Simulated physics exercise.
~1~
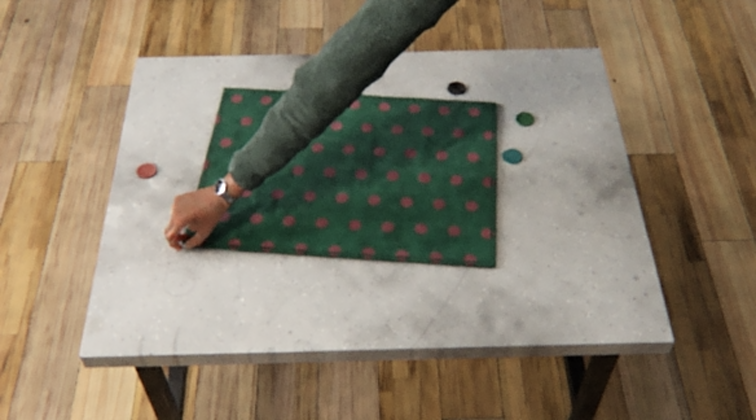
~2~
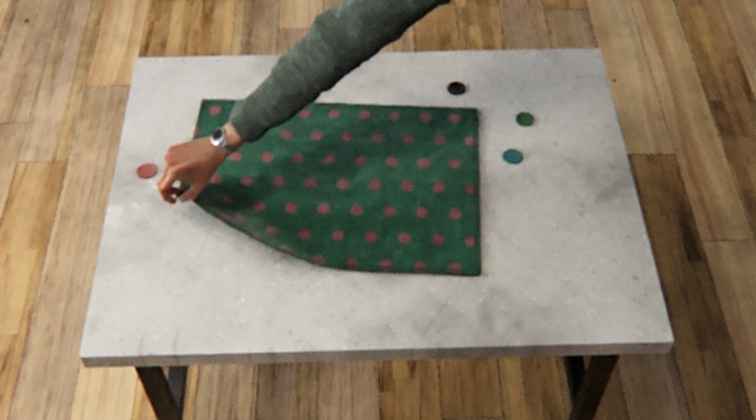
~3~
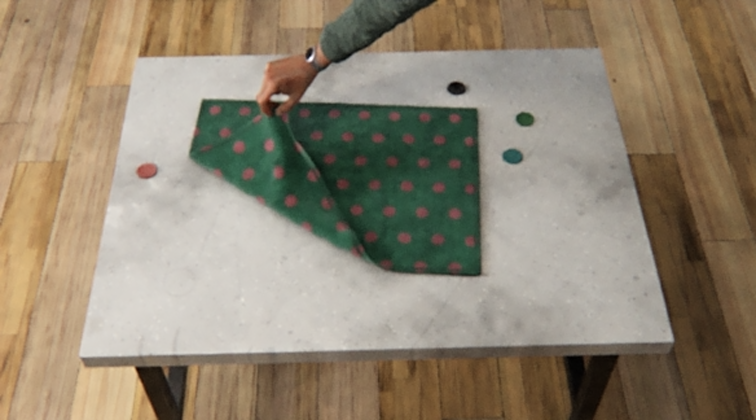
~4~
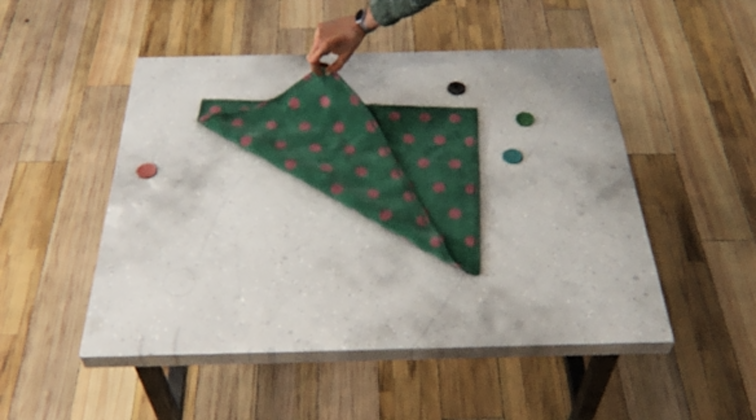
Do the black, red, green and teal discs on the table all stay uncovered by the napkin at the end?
Yes, all of them stay uncovered, with the red disc in the open on the left and the black, green and teal ones in the open on the right.
